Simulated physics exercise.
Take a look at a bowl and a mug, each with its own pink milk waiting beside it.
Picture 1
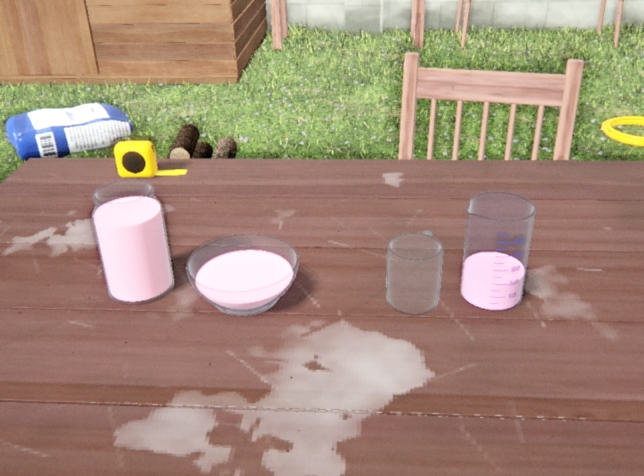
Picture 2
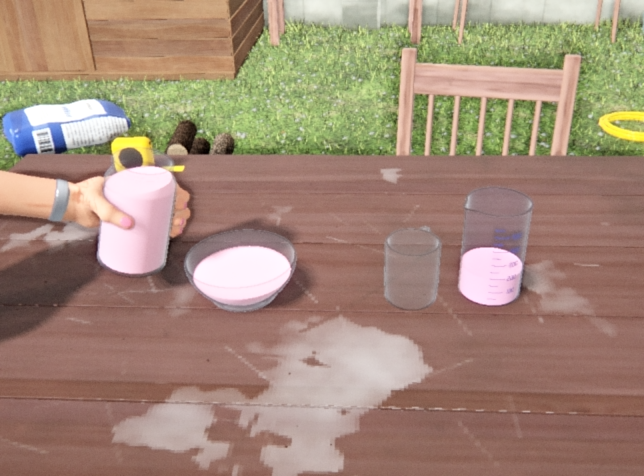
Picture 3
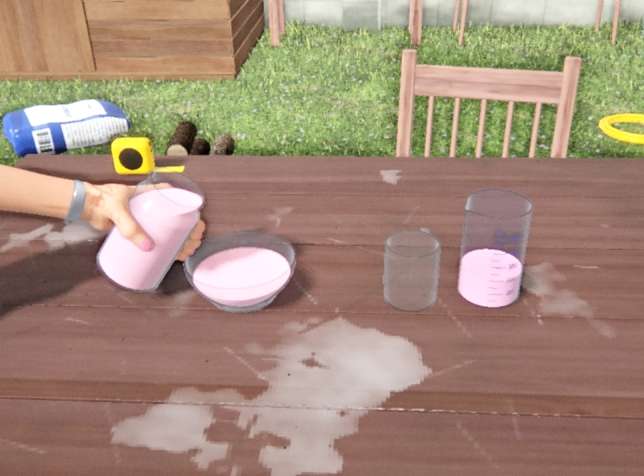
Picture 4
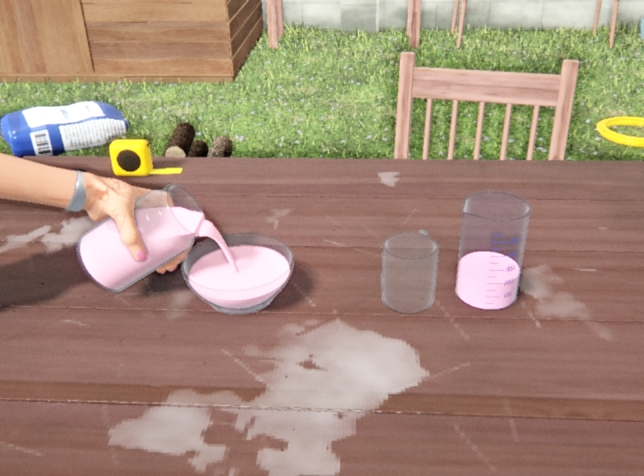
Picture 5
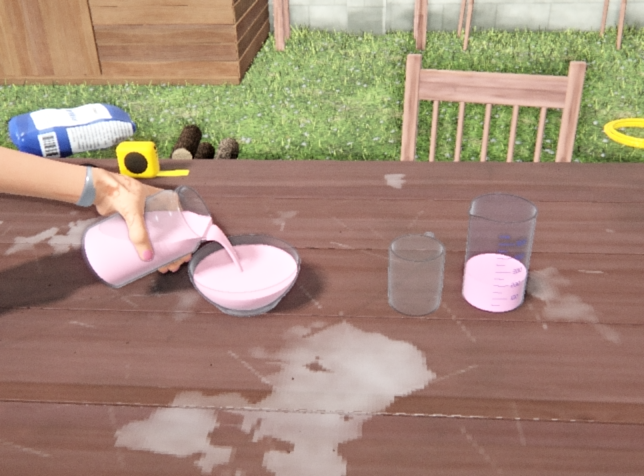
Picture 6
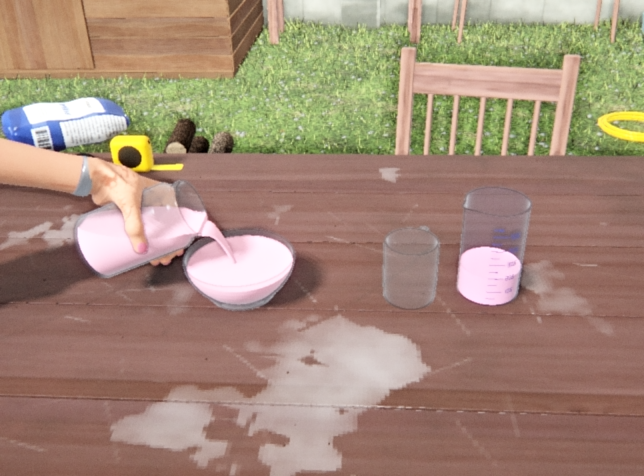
A hand lifts the jar on the left, tilts it, and pours pink milk into the bowl.
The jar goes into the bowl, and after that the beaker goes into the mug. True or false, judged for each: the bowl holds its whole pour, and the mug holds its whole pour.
Bowl: False; mug: True.
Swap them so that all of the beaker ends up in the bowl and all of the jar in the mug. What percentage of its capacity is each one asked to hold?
Roughly 70 per cent first, then roughly 260 per cent.
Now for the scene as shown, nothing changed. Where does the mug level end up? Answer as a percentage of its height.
It stands at around 75 percent.
Next, the bowl is full to the brim with a puddle round it.
Finally, the bowl is full to the brim with a puddle round it; the mug is about three quarters full.
